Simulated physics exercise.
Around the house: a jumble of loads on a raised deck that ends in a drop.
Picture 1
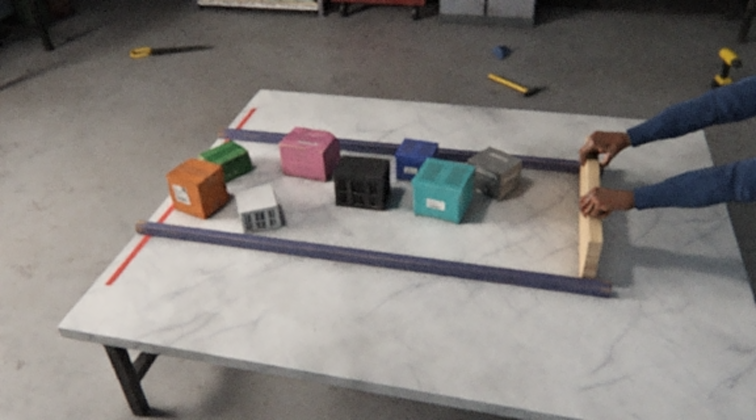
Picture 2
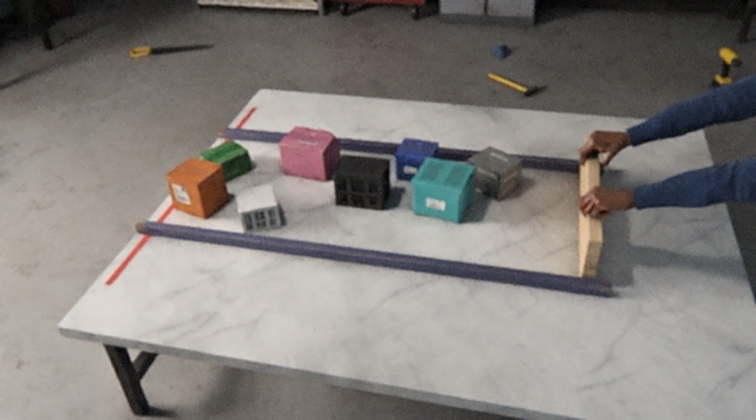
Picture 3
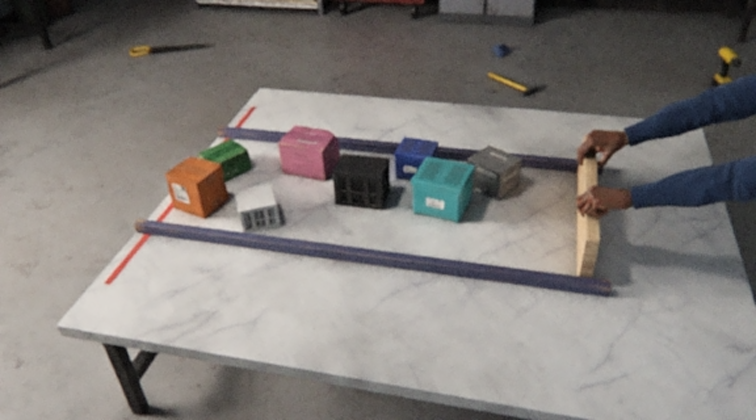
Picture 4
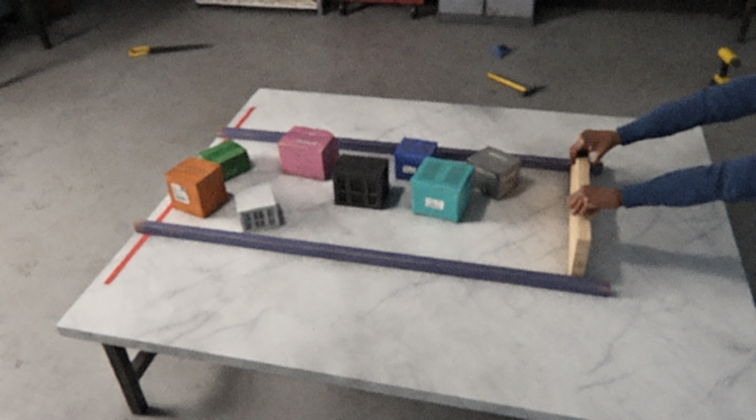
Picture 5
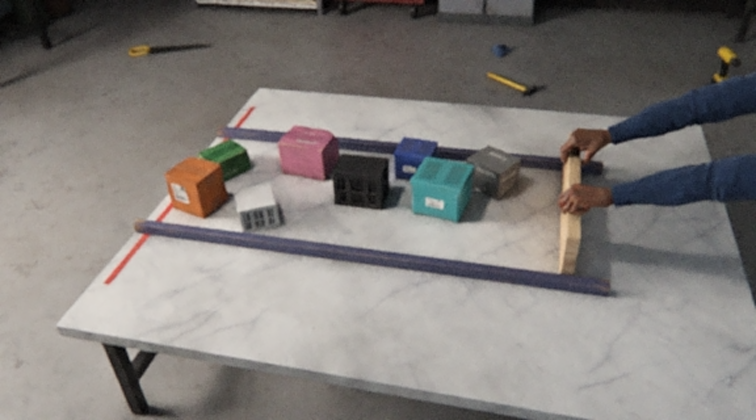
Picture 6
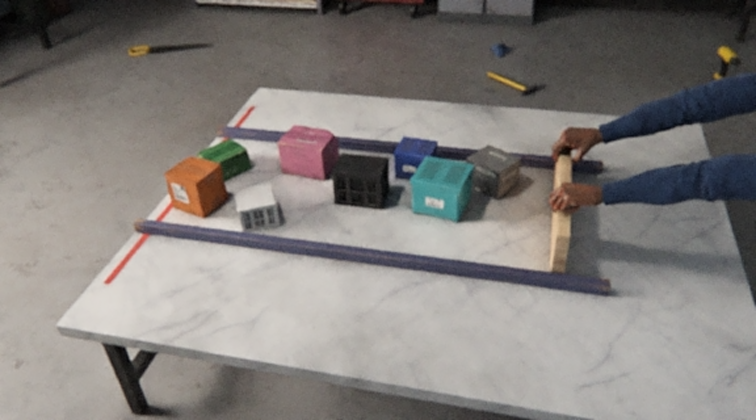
A wooden plank, held upright by two hands, slid slowly a short way left across a marble-patterned table between two long purple rails, while the colourful boxes ahead of it stayed put.
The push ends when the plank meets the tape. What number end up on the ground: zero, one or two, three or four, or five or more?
Here the number that fall off is five or more.
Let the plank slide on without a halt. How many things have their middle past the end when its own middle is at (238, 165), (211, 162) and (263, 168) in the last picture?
The counts: 3, 5 and 2.
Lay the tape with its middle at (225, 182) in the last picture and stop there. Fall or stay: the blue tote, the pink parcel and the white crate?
The blue tote comes down, the pink parcel is lost, the white crate remains up.
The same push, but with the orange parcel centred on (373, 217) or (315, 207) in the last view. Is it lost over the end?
In that order, it drops off; comes down.
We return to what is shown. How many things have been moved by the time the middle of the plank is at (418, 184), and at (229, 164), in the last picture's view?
At the one place 4, at the other 8.
Early on, none off yet; green box at rest near (224, 161); orange parcel at rest near (197, 187); white crate at rest near (257, 208).
A while later, none off yet; green box travelled a little near (209, 161); orange parcel at rest near (197, 187); white crate at rest near (257, 208).
Further along, one off so far; green box down on the ground near (172, 237); orange parcel travelled a little near (184, 186); white crate travelled about its own width near (219, 202).
Finally, the number that fall off is five or more; lost, grey box, turquoise tote, blue tote, black crate, pink parcel, white crate, orange parcel and green box.
